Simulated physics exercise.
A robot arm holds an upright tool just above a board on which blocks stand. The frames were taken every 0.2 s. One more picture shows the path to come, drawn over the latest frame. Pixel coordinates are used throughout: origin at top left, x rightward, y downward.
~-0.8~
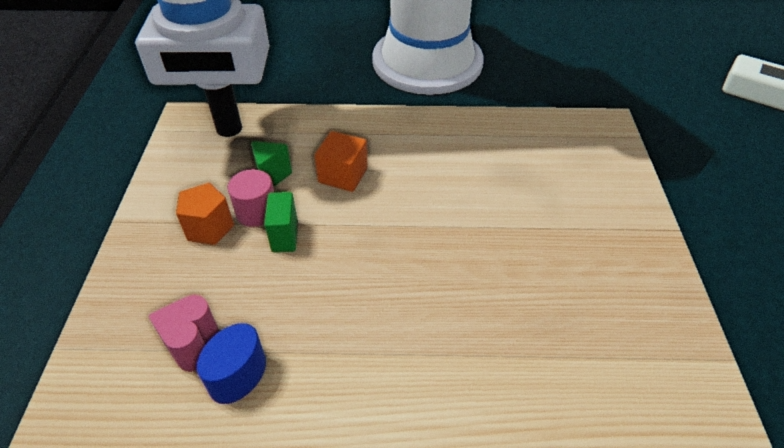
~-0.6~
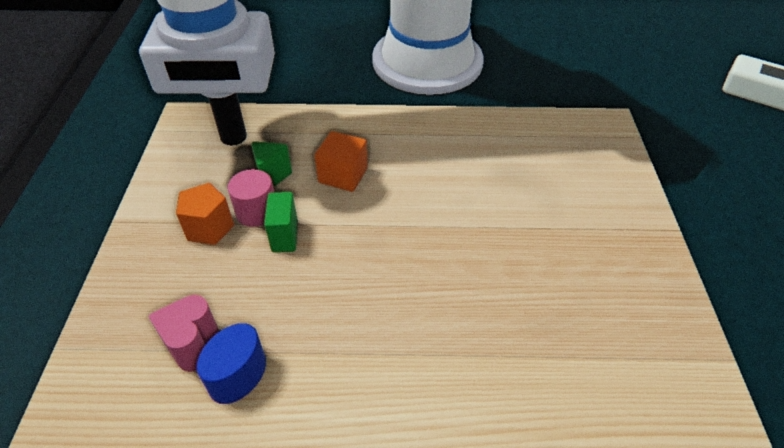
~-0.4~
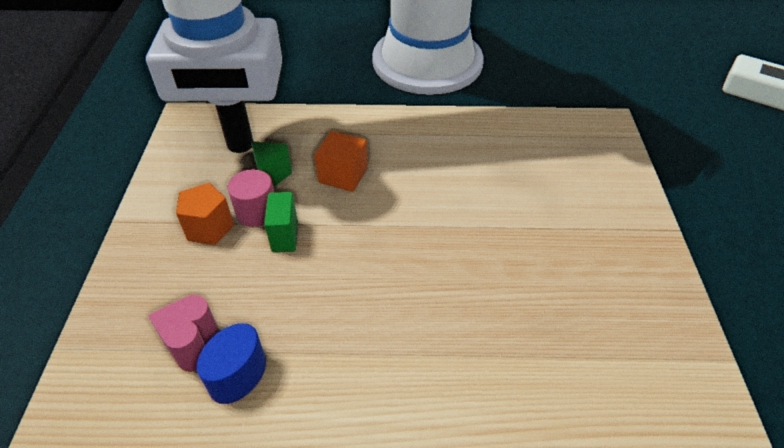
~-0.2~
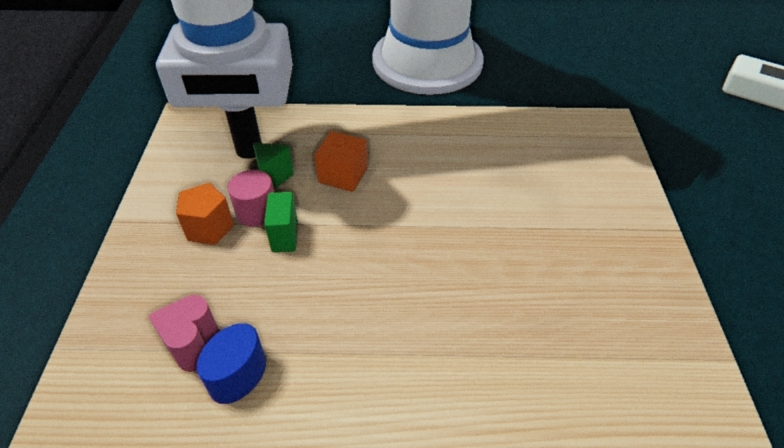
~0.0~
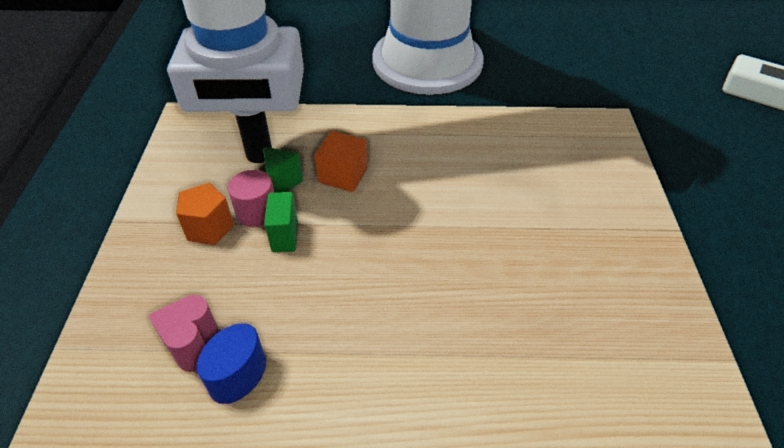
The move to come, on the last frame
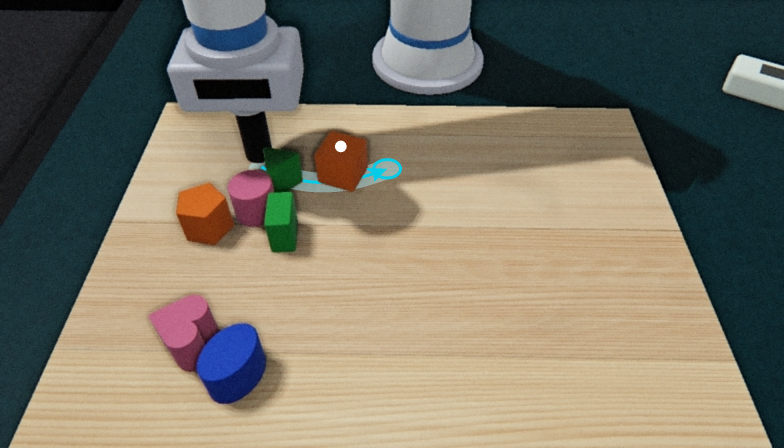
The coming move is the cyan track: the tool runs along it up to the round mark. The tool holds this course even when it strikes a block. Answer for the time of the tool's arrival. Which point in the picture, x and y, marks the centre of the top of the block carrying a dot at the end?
In the picture, it is at (400, 121).
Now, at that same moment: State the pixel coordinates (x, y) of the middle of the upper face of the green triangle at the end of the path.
It comes to (303, 175).
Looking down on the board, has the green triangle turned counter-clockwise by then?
In short: No.
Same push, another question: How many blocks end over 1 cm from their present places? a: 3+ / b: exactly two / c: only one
b.
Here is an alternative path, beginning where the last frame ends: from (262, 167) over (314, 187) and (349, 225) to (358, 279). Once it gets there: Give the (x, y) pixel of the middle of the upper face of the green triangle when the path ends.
It is at (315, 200).
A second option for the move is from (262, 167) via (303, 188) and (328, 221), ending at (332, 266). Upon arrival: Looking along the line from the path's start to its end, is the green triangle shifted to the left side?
No, I don't think so.
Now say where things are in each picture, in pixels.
Tool tip at (229, 129); block tops, pink circular block at (249, 183); green triangle at (266, 149); orange square block at (341, 146), in the first frame.
Tool at (234, 138); blocks unchanged, in the second frame.
Tool at (241, 145); blocks unchanged, in the third frame.
Tool at (250, 150); green triangle at (268, 151), in the fourth frame.
Tool at (260, 155); pink circular block at (249, 183); green triangle at (277, 156); orange square block at (341, 146), in the fifth frame.
Path on the board, from (262, 167) via (301, 180) and (346, 181), ending at (387, 169); the dot is on the orange square block.
What follows on the original path. One third of the way, tool at (299, 168); green triangle at (298, 174), turned 60° clockwise.
Two thirds of the way, tool at (345, 168); green triangle at (303, 175), turned 95° clockwise; orange square block at (374, 137), turned 40° anticlockwise.
At the end, tool at (387, 156); pink circular block in place; green triangle at (303, 175), turned 95° clockwise; orange square block at (400, 121), turned 85° anticlockwise.
